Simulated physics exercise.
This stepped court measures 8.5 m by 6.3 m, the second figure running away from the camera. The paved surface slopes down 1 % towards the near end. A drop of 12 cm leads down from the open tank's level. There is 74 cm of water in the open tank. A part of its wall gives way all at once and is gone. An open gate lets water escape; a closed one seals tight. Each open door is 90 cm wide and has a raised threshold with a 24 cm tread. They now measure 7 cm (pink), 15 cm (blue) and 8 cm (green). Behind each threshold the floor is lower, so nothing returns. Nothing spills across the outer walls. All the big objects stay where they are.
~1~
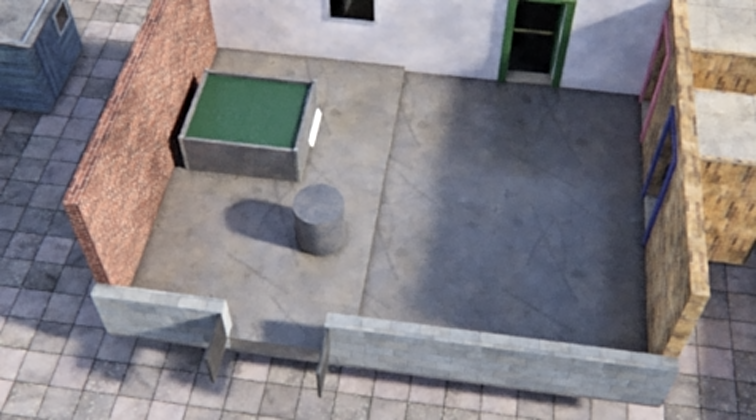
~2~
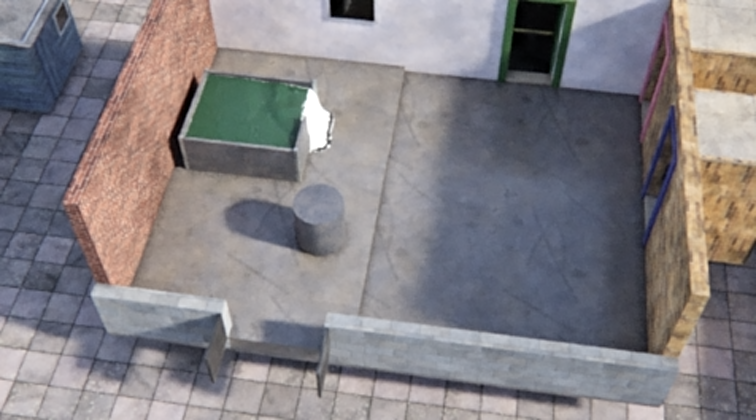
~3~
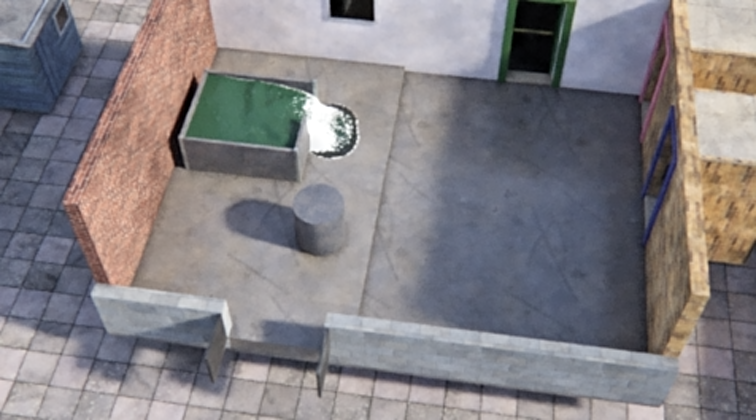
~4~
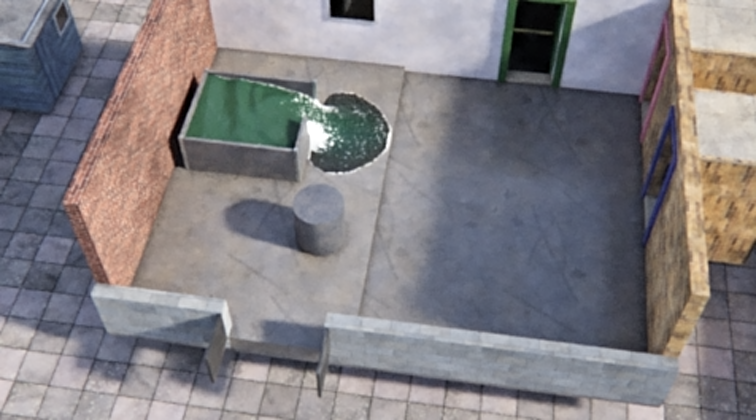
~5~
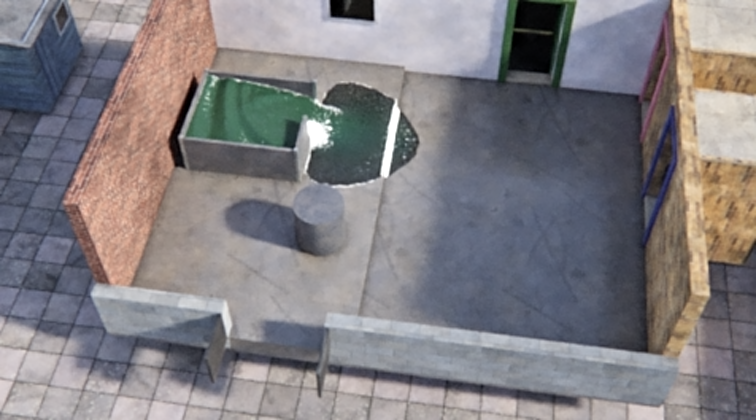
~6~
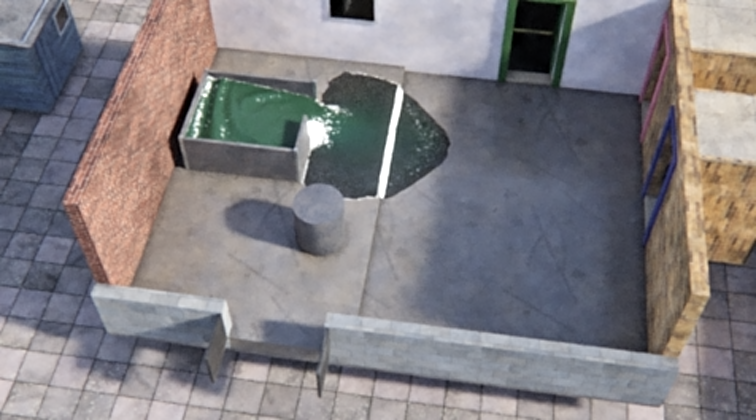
At first, green water lies still in an open tank beside a brick wall, in a walled grey court with a squat cylinder. Then the tank's right side gives way and white, foaming water bursts out. It fans across the paving in a widening dark pool, crossing a step marked by a white line.
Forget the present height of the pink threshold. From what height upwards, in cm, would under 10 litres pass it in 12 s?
It would have to be roughly 26 cm high.
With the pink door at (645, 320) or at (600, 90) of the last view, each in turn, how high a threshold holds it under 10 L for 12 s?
Roughly 12.0 and 14.0 cm.
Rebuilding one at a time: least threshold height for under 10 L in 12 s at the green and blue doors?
About 6.0 cm at green and 12.0 cm at blue.
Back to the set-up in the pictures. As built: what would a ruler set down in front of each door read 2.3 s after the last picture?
Depths in cm: Pink 26, blue 18, green 9.
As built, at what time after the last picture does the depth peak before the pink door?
Around 2.4 s.
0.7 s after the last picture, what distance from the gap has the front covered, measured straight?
Some 4.6 m out.
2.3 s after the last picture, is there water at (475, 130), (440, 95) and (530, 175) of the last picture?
In that order: Wet, flooded, under water.
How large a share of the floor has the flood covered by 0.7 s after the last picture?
Near 30 per cent is wet.
Then, 0.7 s after the last picture water covers 30 % of the floor, deepest (36 cm) near (325, 125); it has not reached the pink door.
Then, 2.3 s after the last picture water covers 55 % of the floor, deepest (28 cm) near (641, 114); 26 cm at the pink door, 41 litres in over its 7 cm threshold.
Then, 11.3 s after the last picture water covers 65 % of the floor, deepest (14 cm) near (362, 345); 4 cm at the pink door, 269 litres in over its 7 cm threshold.
At the pink door as built, the water peaked near 26 cm, 2.3 s after the last picture.
With a threshold of 22 cm, 26 litres would have come in within the 12 s; with 30 cm, 3 litres. So under 10 litres takes about 26 cm.
